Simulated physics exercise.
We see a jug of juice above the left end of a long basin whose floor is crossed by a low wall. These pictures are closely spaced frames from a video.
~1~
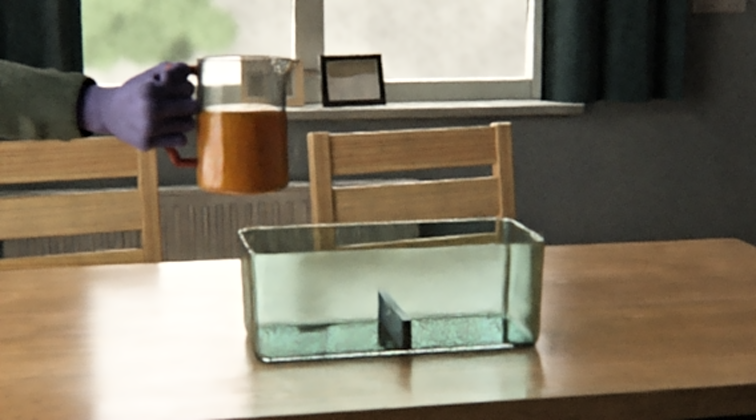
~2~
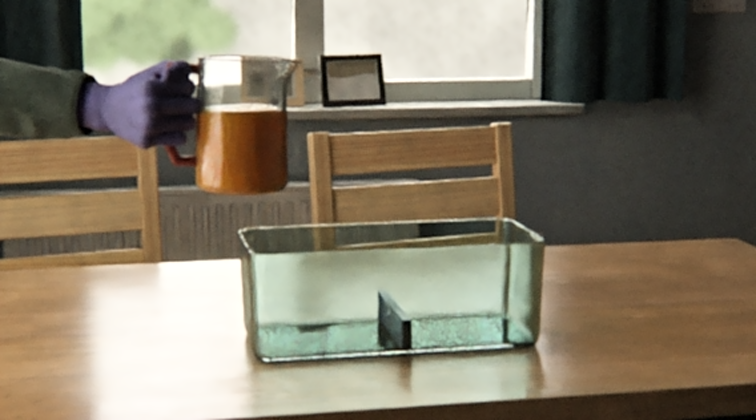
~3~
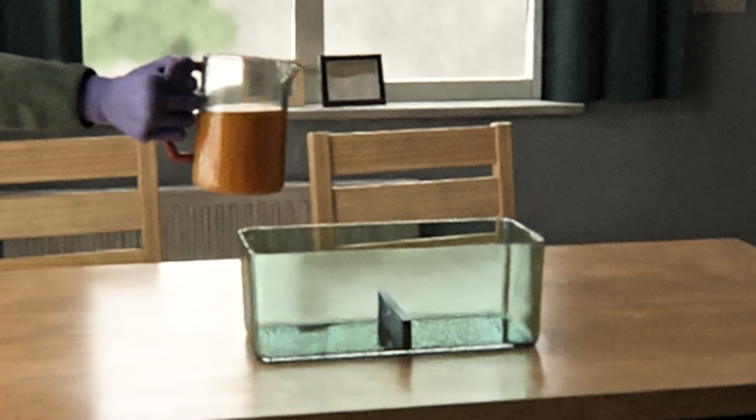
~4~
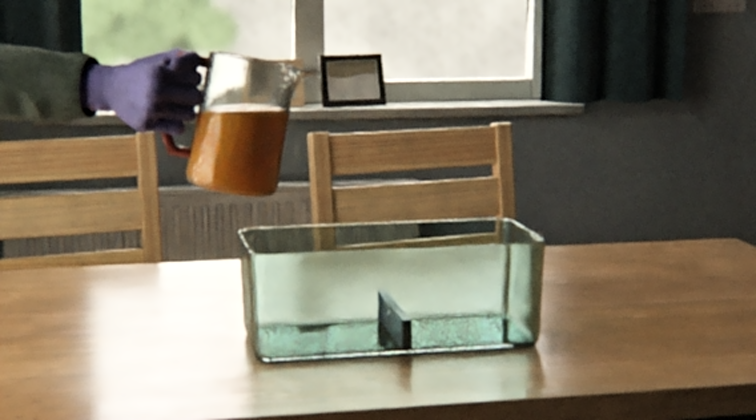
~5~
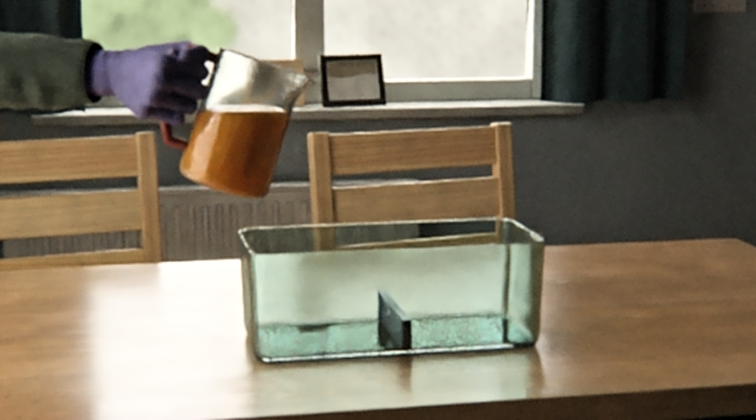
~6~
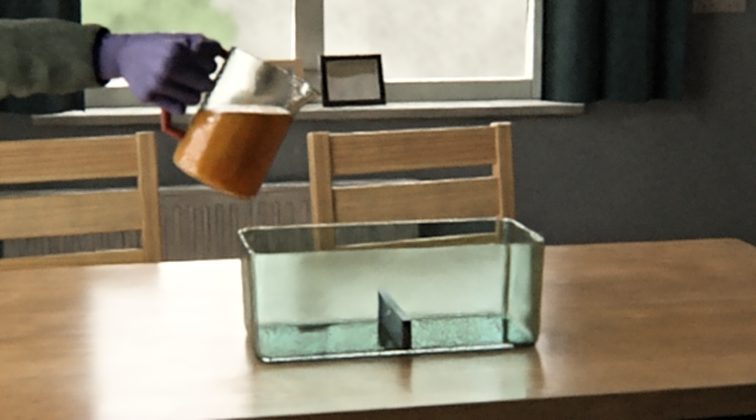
A purple-gloved hand steadily tilts a jug of juice rightward above a long glass basin.
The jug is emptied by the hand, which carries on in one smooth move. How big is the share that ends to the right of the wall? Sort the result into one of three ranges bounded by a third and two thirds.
It falls in the bottom range, below a third.
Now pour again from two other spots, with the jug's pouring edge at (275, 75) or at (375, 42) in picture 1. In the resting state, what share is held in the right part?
5 % and 90 %.
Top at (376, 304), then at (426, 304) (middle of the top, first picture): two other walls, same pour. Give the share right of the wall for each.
First try 60 per cent, second try 10 per cent.
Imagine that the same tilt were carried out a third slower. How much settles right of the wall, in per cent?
Estimate: Around 10 %.
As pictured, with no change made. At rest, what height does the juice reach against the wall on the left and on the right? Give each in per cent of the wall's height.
Once it is still, the left part shows 60 per cent and the right part 10.
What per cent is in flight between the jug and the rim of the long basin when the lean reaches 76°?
5 per cent.
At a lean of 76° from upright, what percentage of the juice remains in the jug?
About 95 %.
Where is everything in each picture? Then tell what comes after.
Tilt 0°; pouring edge (300, 59); surface from (199, 110) to (283, 109); the long basin's rim runs from (245, 243) to (527, 231); the wall's top is at (394, 305), in the first frame.
Tilt 1°; pouring edge (301, 60); surface from (199, 110) to (283, 109), in the second frame.
Tilt 5°; pouring edge (305, 64); surface from (200, 111) to (284, 108), in the third frame.
Tilt 11°; pouring edge (310, 71); surface from (201, 112) to (285, 109), in the fourth frame.
Tilt 19°; pouring edge (316, 81); surface from (198, 115) to (287, 110), in the fifth frame.
Tilt 28°; pouring edge (322, 94); surface from (188, 129) to (291, 111), in the sixth frame.
A moment on, the jug is tipped on its side and 93 per cent is still to pour, 0 is left of the wall and 0 right of it.
Next, the jug is tipped on its side and 52 per cent is still to pour, 27 is left of the wall and 1 right of it.
Then the jug is tipped on its side and 22 per cent is still to pour, 56 is left of the wall and 13 right of it.
Later the jug is tipped on its side and 9 per cent is still to pour, 73 is left of the wall and 14 right of it.
In the end 82 per cent lies left of the wall, 15 right of it and 1 outside.
